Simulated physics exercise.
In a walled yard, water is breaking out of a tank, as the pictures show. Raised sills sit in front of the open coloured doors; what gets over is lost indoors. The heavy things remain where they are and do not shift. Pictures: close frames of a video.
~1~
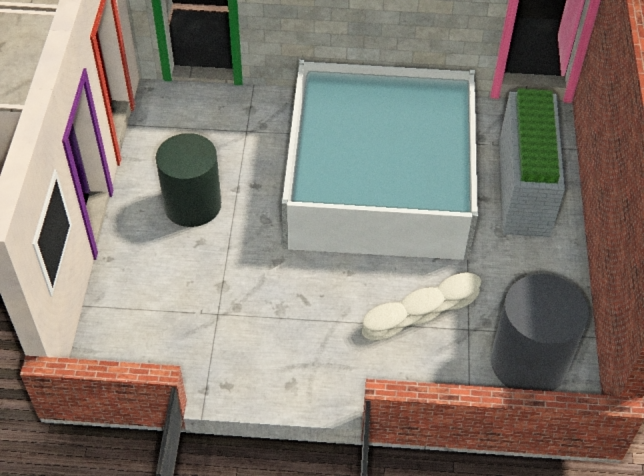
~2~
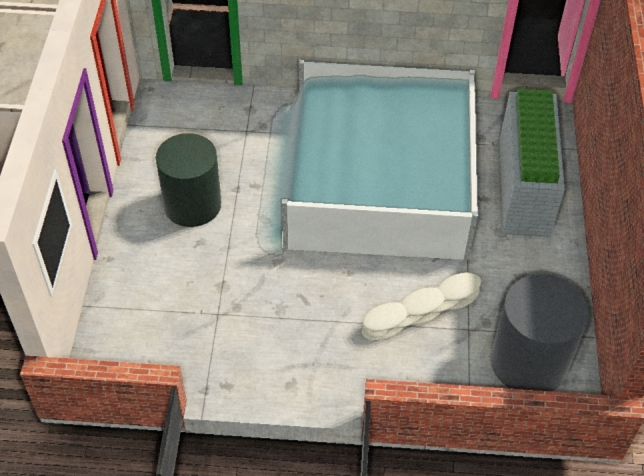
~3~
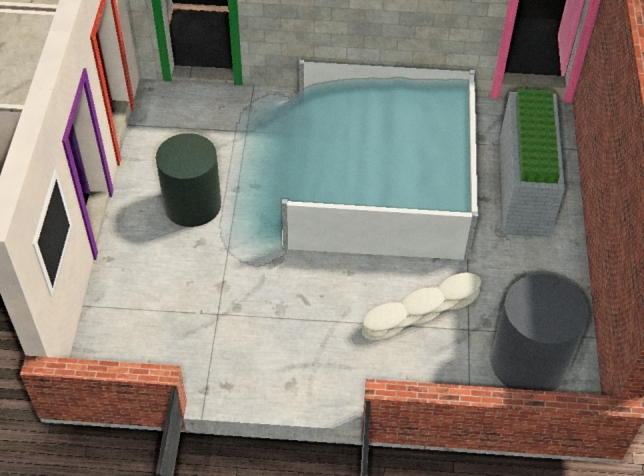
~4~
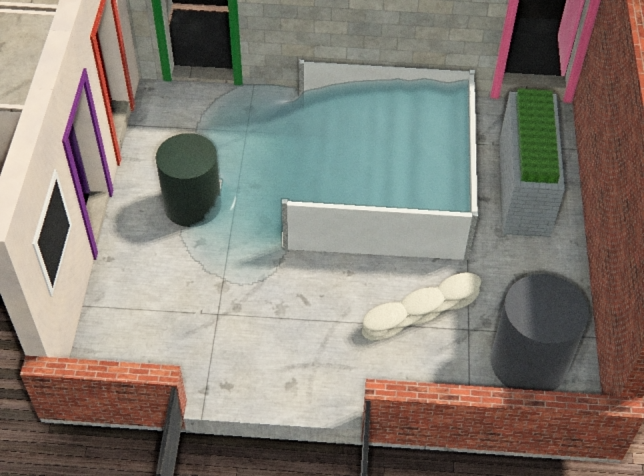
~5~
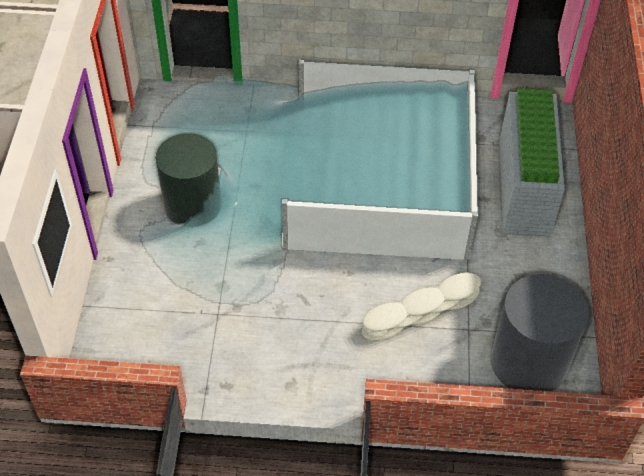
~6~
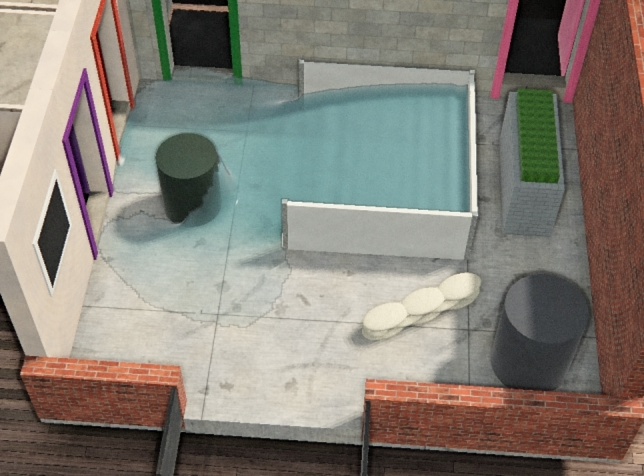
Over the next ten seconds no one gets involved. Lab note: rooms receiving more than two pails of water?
As I see it, the purple door exceeds two buckets. The red door exceeds two buckets. The pink door does not exceed two buckets. The green door exceeds two buckets.
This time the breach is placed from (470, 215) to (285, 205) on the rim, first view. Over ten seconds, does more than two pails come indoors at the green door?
Green exceeds the limit.
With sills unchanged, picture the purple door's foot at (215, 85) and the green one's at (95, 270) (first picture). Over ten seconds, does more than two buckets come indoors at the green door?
As it turns out, green runs over.
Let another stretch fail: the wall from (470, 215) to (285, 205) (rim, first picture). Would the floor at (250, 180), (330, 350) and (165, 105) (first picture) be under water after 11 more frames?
Taking the points in order: Unwetted, swamped and unwetted.
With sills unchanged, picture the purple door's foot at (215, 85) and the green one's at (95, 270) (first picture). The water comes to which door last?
Going by the pictures, it's the pink door.
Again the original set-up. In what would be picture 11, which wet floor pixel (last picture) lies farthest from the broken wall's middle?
The farthest wet spot is near (62, 391).
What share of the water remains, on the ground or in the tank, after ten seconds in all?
Near 54 in a hundred.
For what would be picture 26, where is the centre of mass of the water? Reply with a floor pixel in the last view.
Roughly (230, 213) in the last picture.
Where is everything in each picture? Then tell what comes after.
The open tank at (383, 139) is whole and still, in the first frame.
Water pours out at (296, 159) and has run to (280, 251), in the second frame.
The front is at (250, 257), out from the gap at (296, 162), in the third frame.
The front is at (233, 276), out from the gap at (296, 164), in the fourth frame.
Water pours out at (296, 164) and has run to (183, 281), in the fifth frame.
Water pours out at (296, 165) and has run to (135, 102), in the sixth frame.
A moment on, water covers 40 % of the floor; the purple door under two buckets in, the red door far over two buckets in, the pink door not reached, the green door under two buckets in.
Next, water covers 45 % of the floor; the purple door under two buckets in, the red door far over two buckets in, the pink door not reached, the green door far over two buckets in.
Then, water covers 55 % of the floor; the purple door over two buckets in, the red door far over two buckets in, the pink door not reached, the green door far over two buckets in.
Later, water covers 85 % of the floor; the purple door over two buckets in, the red door far over two buckets in, the pink door wet at the sill, nothing in, the green door far over two buckets in.
In the end, water covers 95 % of the floor; the purple door over two buckets in, the red door far over two buckets in, the pink door wet at the sill, nothing in, the green door far over two buckets in.
